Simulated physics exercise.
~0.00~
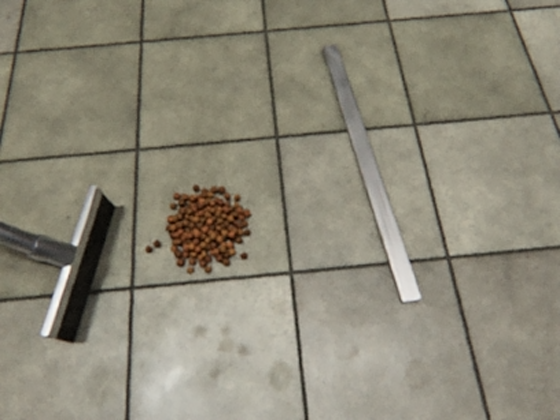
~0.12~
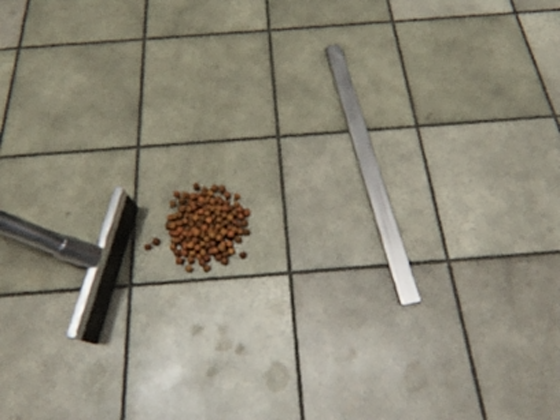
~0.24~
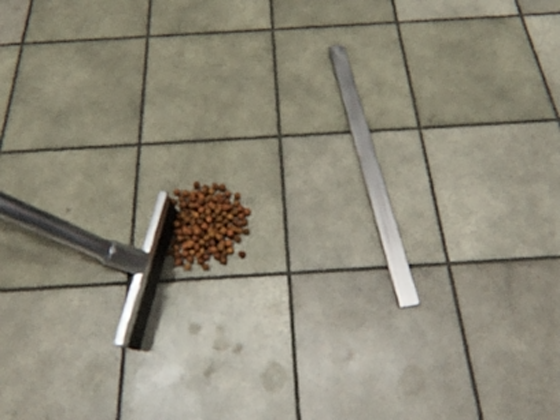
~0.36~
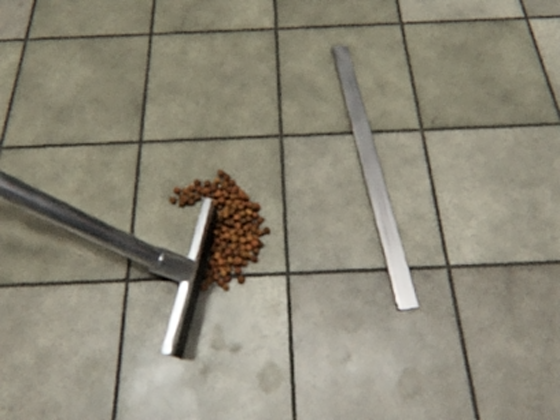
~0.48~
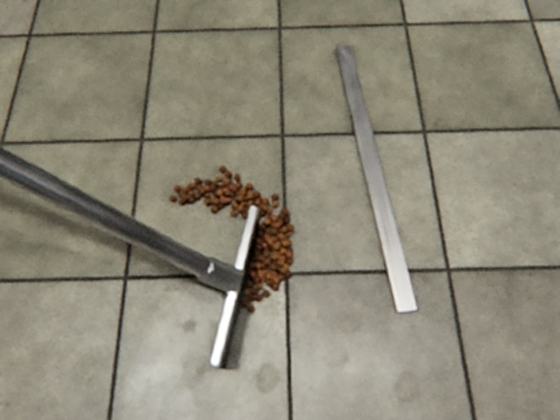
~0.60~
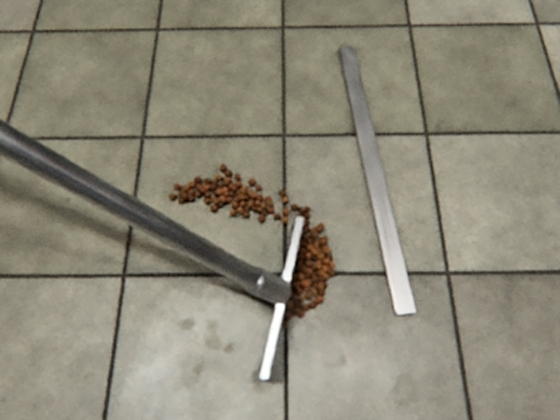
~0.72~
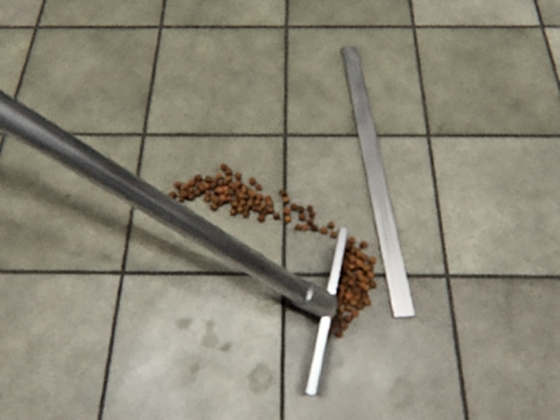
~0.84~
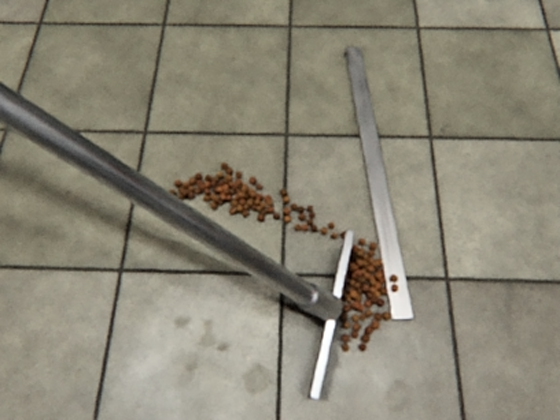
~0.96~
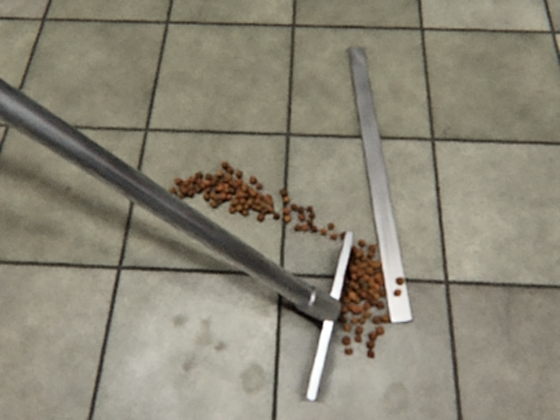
A squeegee with a long grey handle and a black-edged, pale metal blade pushes into a heap of small reddish-brown balls on a grey tiled floor, seen from above at an angle. The blade starts at the left, the heap lies near the middle, and a flat silver strip rests to the right. The squeegee slides rightwards, catching part of the heap and leaving a loose trail behind its upper end. It stops just short of the strip, where the gathered balls bunch up and a couple end on the metal near its lower end.
